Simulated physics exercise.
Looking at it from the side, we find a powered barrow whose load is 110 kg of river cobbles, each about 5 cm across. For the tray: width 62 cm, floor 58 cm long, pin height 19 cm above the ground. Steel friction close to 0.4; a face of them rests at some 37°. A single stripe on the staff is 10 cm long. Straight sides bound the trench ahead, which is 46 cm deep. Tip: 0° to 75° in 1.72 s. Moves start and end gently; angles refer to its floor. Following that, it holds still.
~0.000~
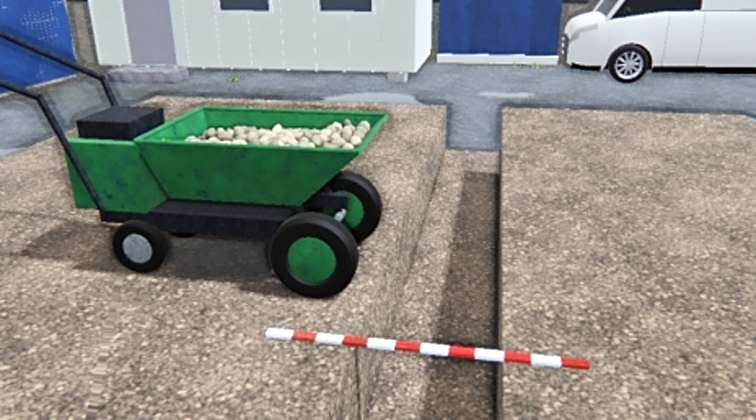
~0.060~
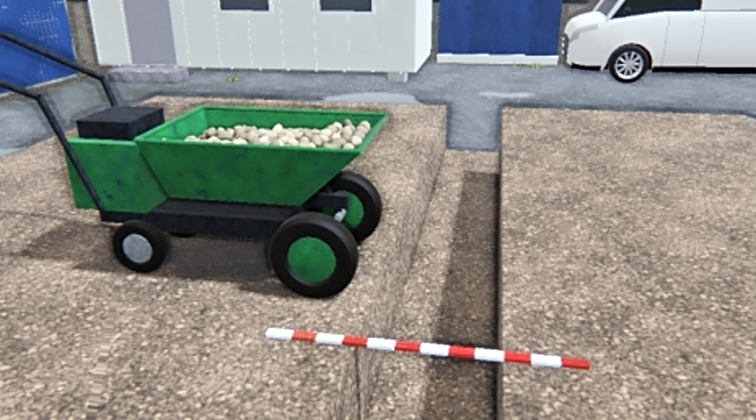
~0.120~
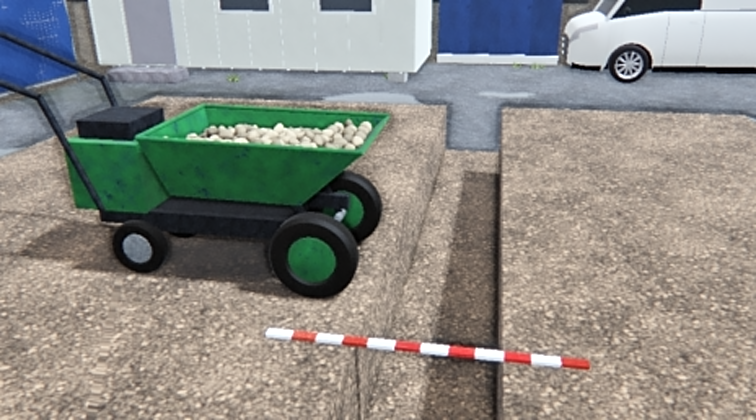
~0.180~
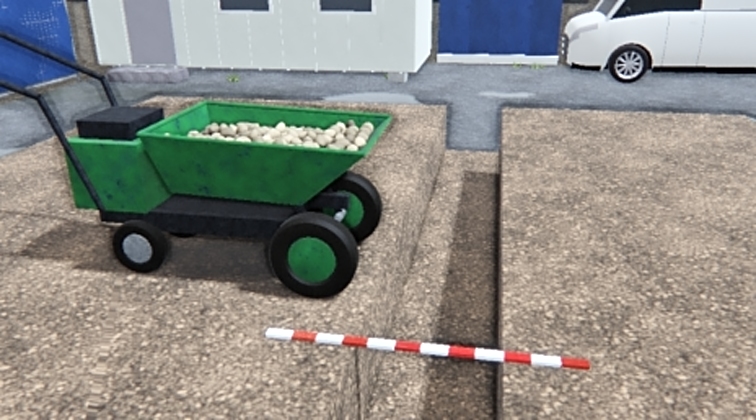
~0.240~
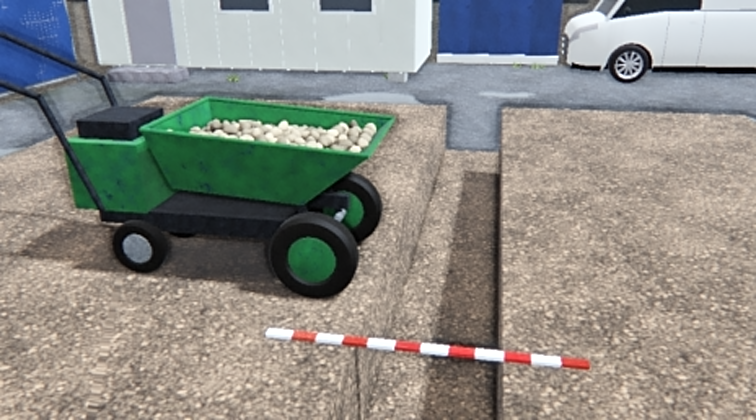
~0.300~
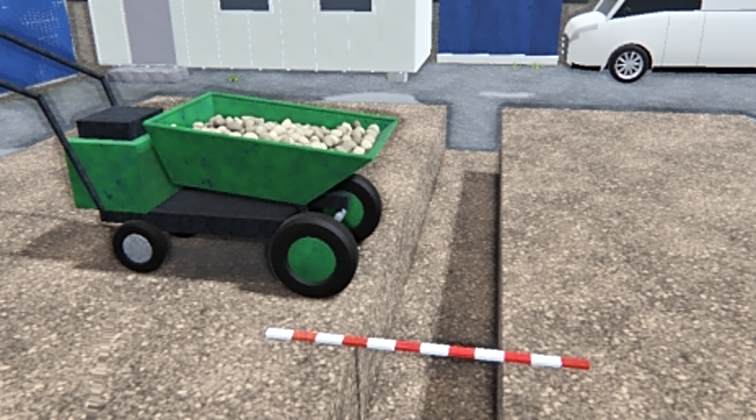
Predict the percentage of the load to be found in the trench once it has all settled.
Roughly 90 percent of the load ends up there.
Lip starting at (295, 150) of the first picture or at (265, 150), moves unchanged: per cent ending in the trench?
Close to 100 percent in the first case, 95 percent in the second.
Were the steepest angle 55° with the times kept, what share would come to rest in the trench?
It would be near 90 per cent.
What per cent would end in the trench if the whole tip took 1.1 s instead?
In that case some 85 per cent.
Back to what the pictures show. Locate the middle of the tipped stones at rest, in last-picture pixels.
I'd point to around (464, 351).
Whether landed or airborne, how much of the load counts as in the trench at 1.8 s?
Close to 70 per cent has got there by then.
After 1.3 s the floor is at 63°; 96 % in the tray, 4 % in the trench; the foremost stones are at (470, 240).
After 1.8 s the floor is at 75°; 18 % in the tray, 72 % in the trench, 9 % past the trench; the foremost stones are at (578, 278).
After 2.2 s the floor is at 75°; 1 % in the tray, 89 % in the trench, 10 % past the trench; the foremost stones are at (636, 281).
After 4.1 s the floor is at 75°; 0 % in the tray, 90 % in the trench, 10 % past the trench; the foremost stones are at (651, 282).
